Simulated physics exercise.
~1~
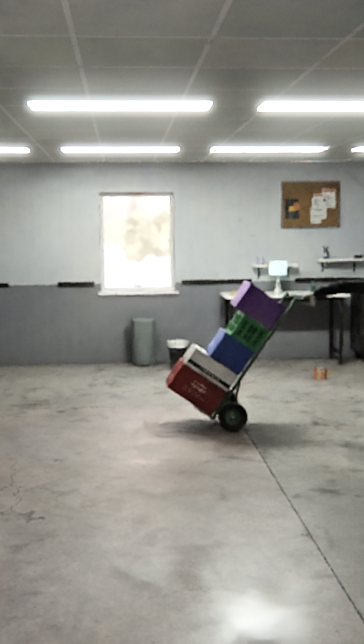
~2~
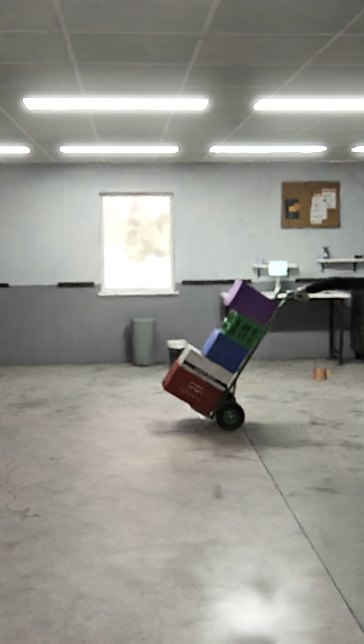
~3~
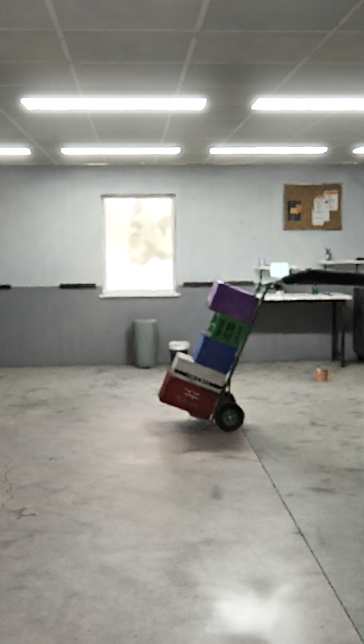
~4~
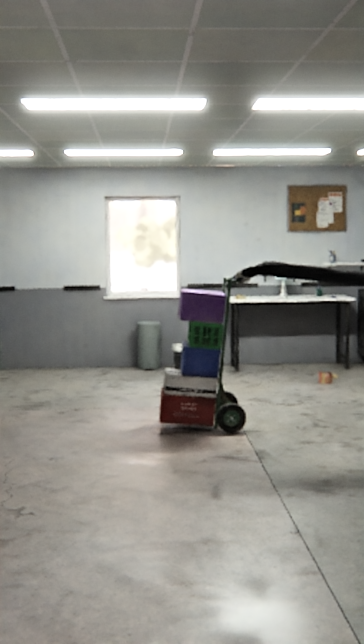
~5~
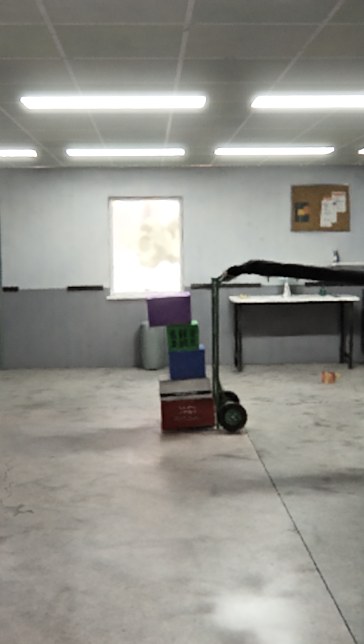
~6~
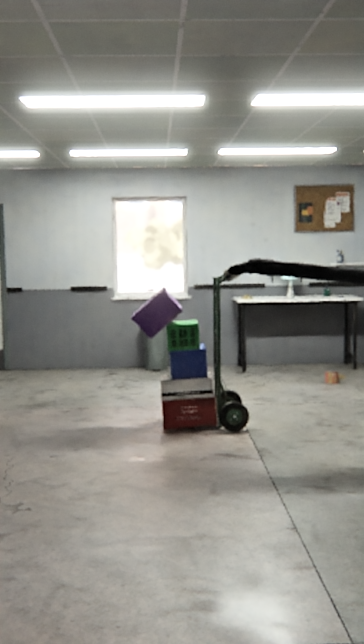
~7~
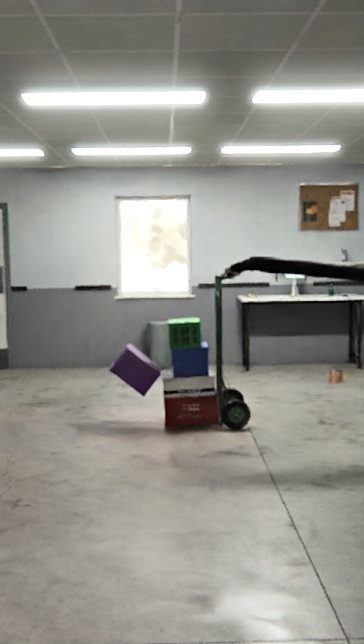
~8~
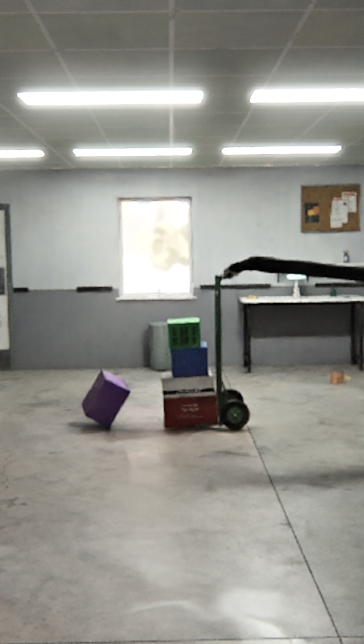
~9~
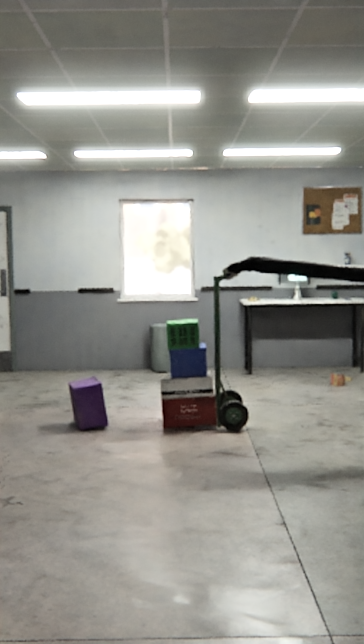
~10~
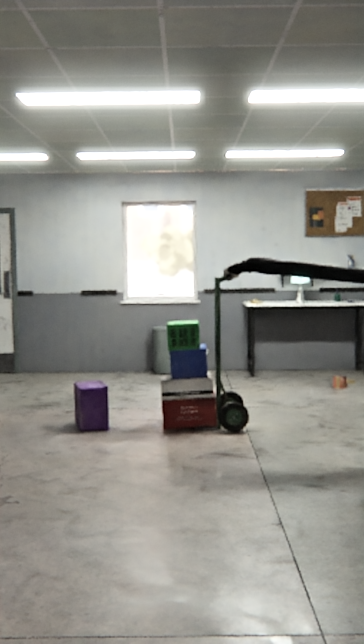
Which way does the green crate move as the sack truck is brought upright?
The green crate moves to the left as the truck swings upright.
